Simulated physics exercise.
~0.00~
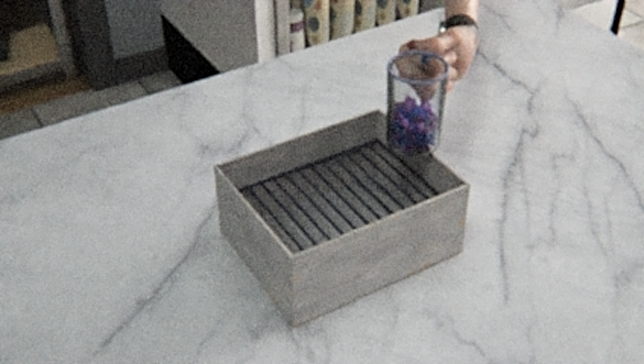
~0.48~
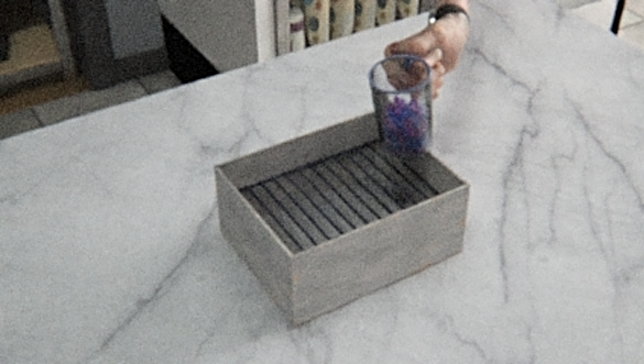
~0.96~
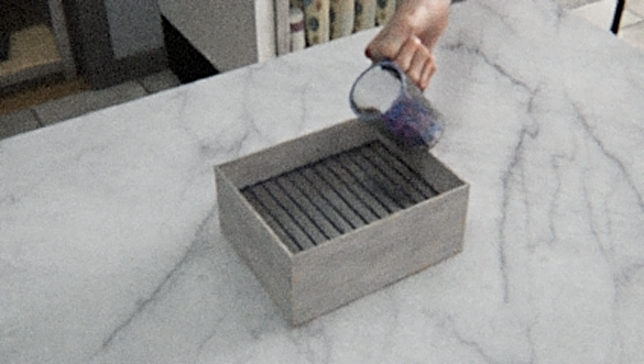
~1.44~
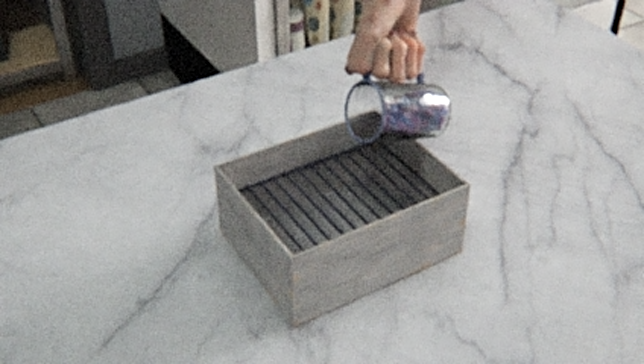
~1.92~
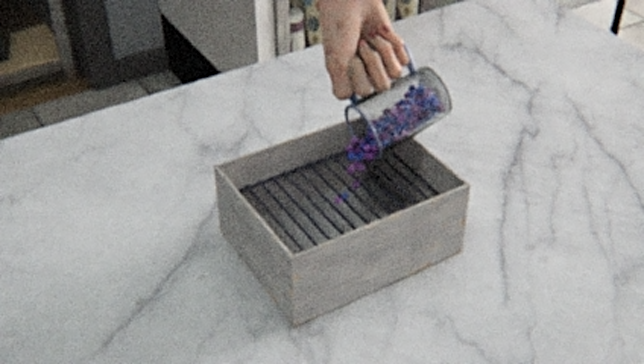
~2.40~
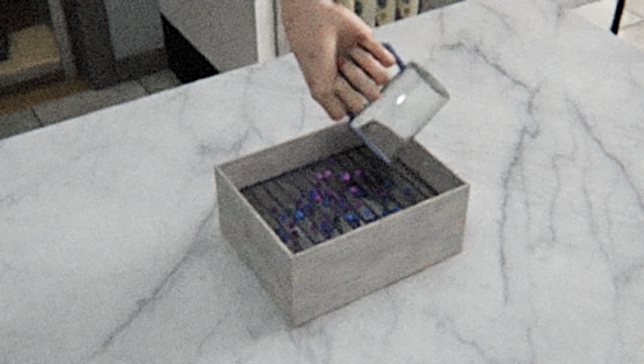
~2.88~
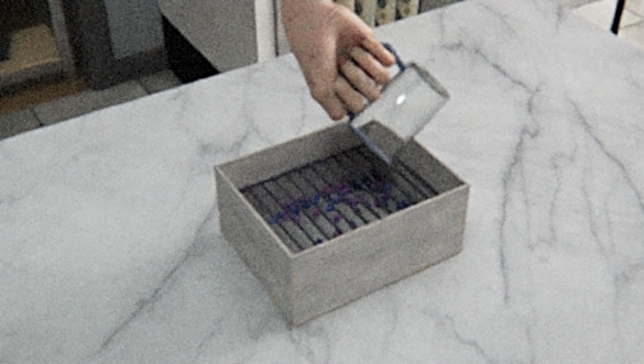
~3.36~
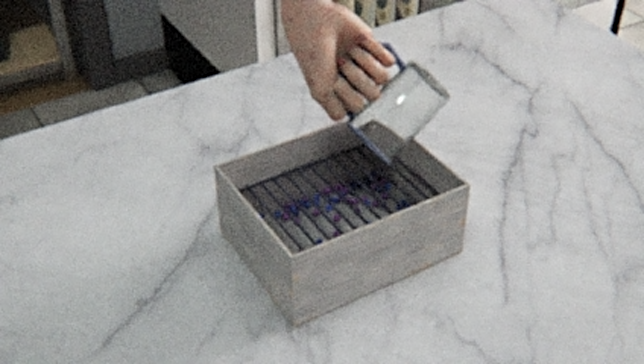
A hand tipping a clear cup of purple and blue pieces over a gray box, the pieces falling between its dark slats.
